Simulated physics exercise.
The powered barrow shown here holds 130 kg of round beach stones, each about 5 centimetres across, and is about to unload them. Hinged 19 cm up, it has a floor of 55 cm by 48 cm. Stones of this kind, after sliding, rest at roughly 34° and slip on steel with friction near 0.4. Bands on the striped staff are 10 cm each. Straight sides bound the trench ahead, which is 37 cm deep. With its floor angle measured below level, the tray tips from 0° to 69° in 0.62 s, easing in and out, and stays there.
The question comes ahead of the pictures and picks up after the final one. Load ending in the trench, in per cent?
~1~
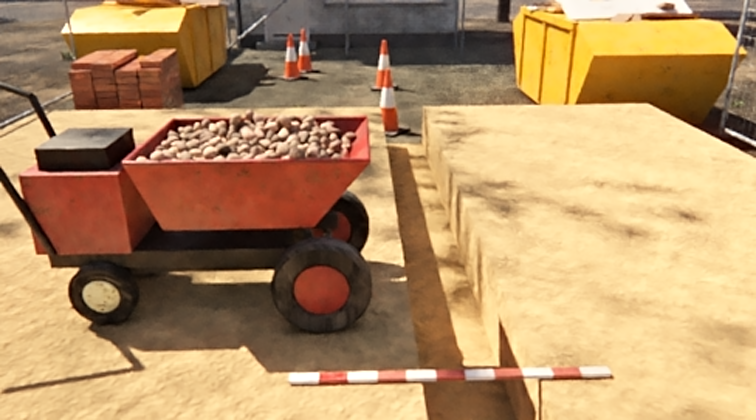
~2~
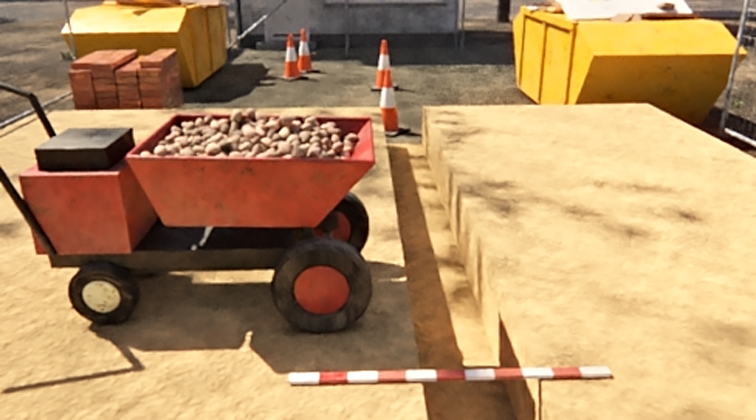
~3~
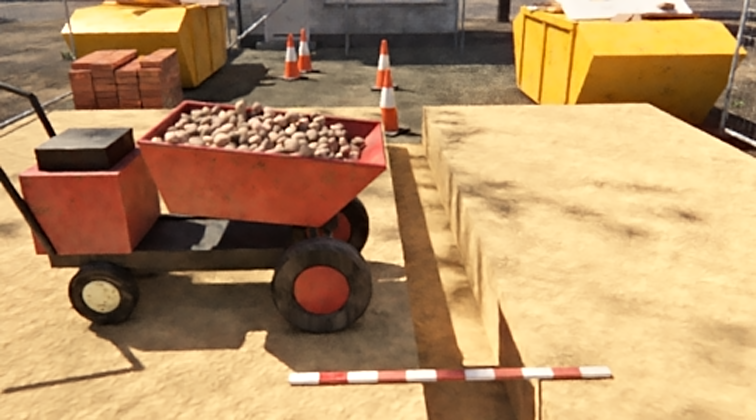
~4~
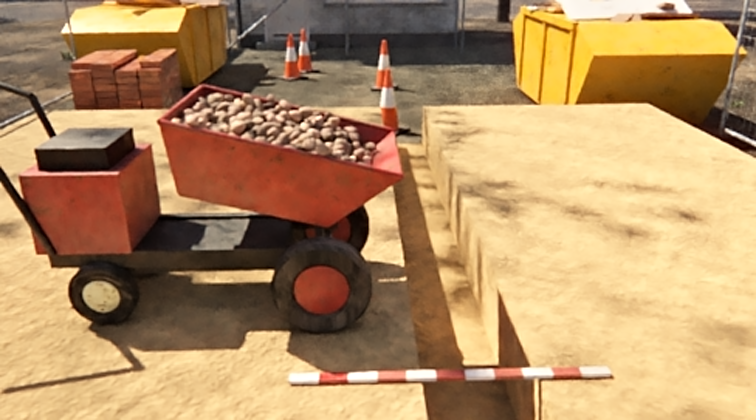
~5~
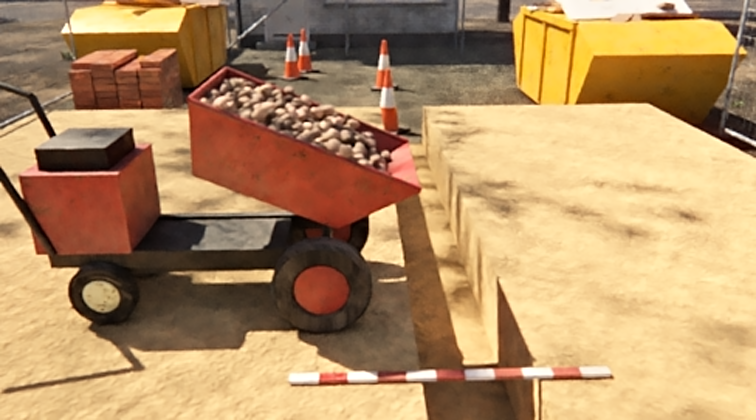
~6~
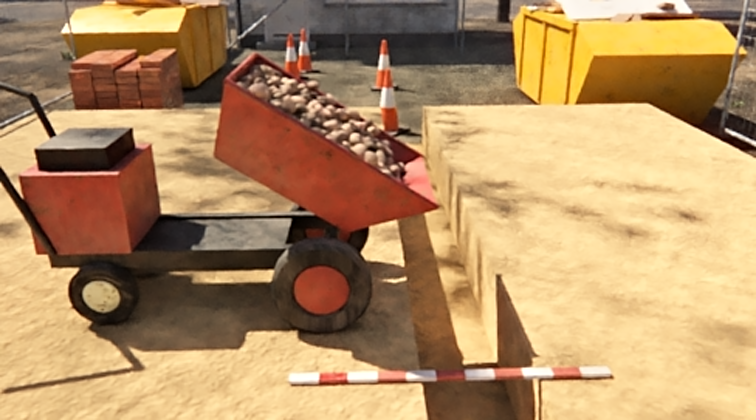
45 per cent.
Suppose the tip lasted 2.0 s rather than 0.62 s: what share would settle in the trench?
In that case some 70 per cent.
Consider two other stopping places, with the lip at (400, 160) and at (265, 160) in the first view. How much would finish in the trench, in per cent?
Roughly 25 per cent, then 90 per cent.
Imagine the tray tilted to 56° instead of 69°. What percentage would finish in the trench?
Then about 40 per cent.
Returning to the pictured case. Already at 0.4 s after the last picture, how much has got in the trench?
About 20 per cent by then.
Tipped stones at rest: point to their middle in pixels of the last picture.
Middle at around (524, 284), I'd say.
Then, 0.2 s after the last picture the floor is at 58°, 100 % in the tray; the foremost stones are at (438, 205).
Then, 0.4 s after the last picture the floor is at 69°, 66 % in the tray, 18 % in the trench, 17 % past the trench; the foremost stones are at (541, 279).
Then, 0.8 s after the last picture the floor is at 69°, 14 % in the tray, 32 % in the trench, 54 % past the trench; the foremost stones are at (739, 285).
Then, 2.7 s after the last picture the floor is at 69°, 0 % in the tray, 45 % in the trench, 55 % past the trench; the foremost stones are past the picture's edge.
